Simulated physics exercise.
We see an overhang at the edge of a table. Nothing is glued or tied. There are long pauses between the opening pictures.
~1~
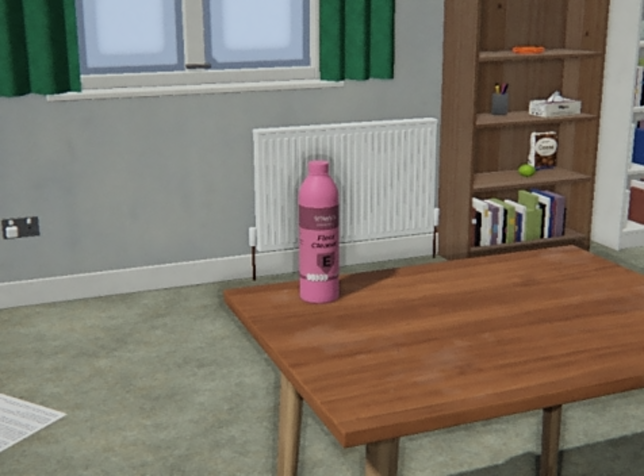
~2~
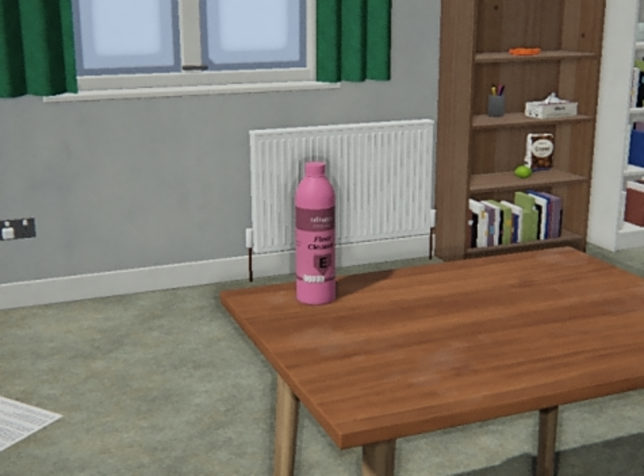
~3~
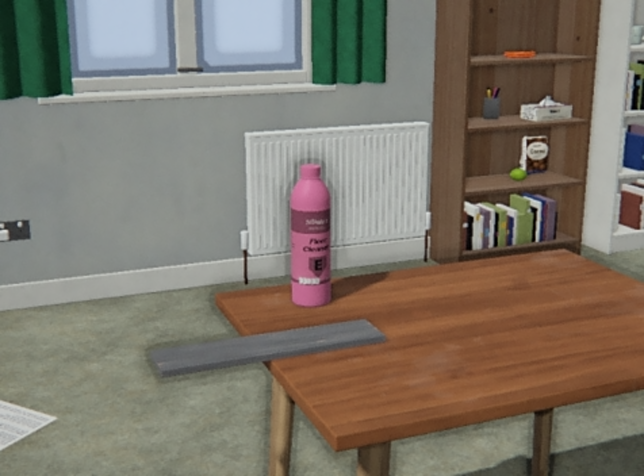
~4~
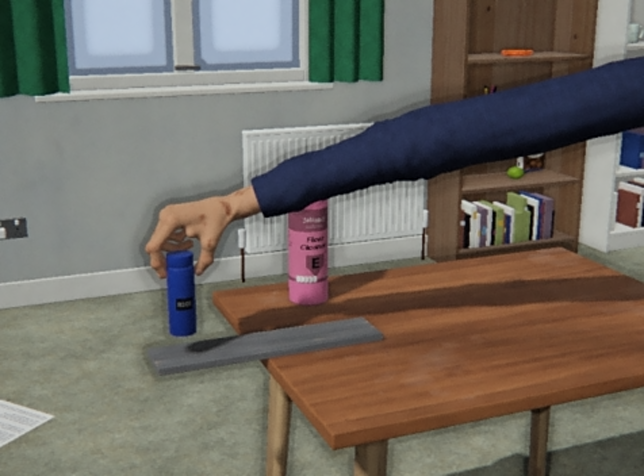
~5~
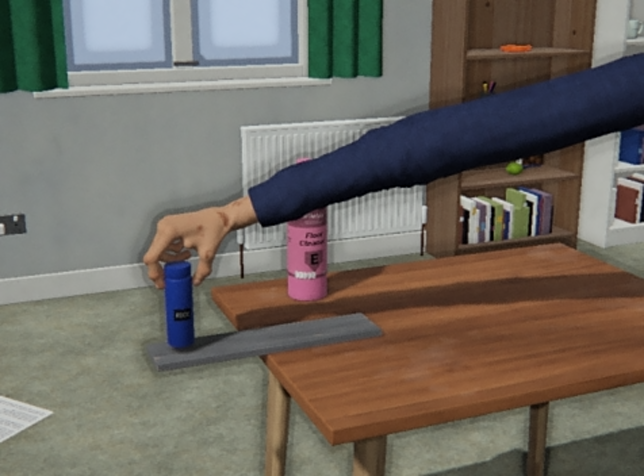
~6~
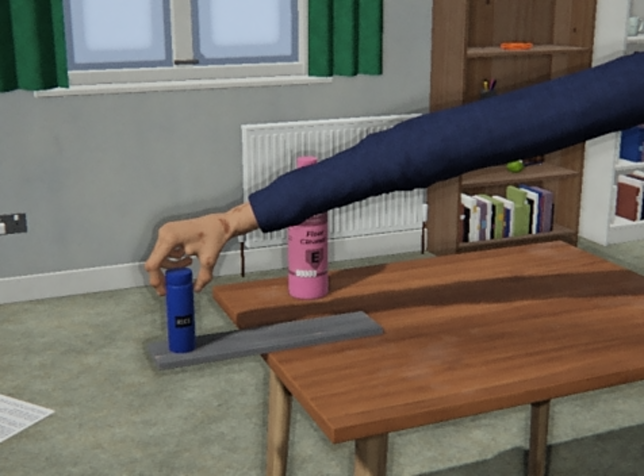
Hand in a blue sleeve lowering a blue shaker onto a grey plank overhanging a wooden table's edge, near a pink bottle.
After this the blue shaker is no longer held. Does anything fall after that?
The plank comes down.
Then, 0.40 s on from there, blue shaker now down on the floor or falling; grey plank turned 58° from how it was put.
Then, 0.50 s on from there, grey plank now down on the floor or falling.
Then, 0.70 s on from there, things are still on the move.
Then, 0.90 s on from there, as before.
In the end, down on the floor or falling, grey plank and blue shaker; pink bottle unmoved. The plank tips off the edge.
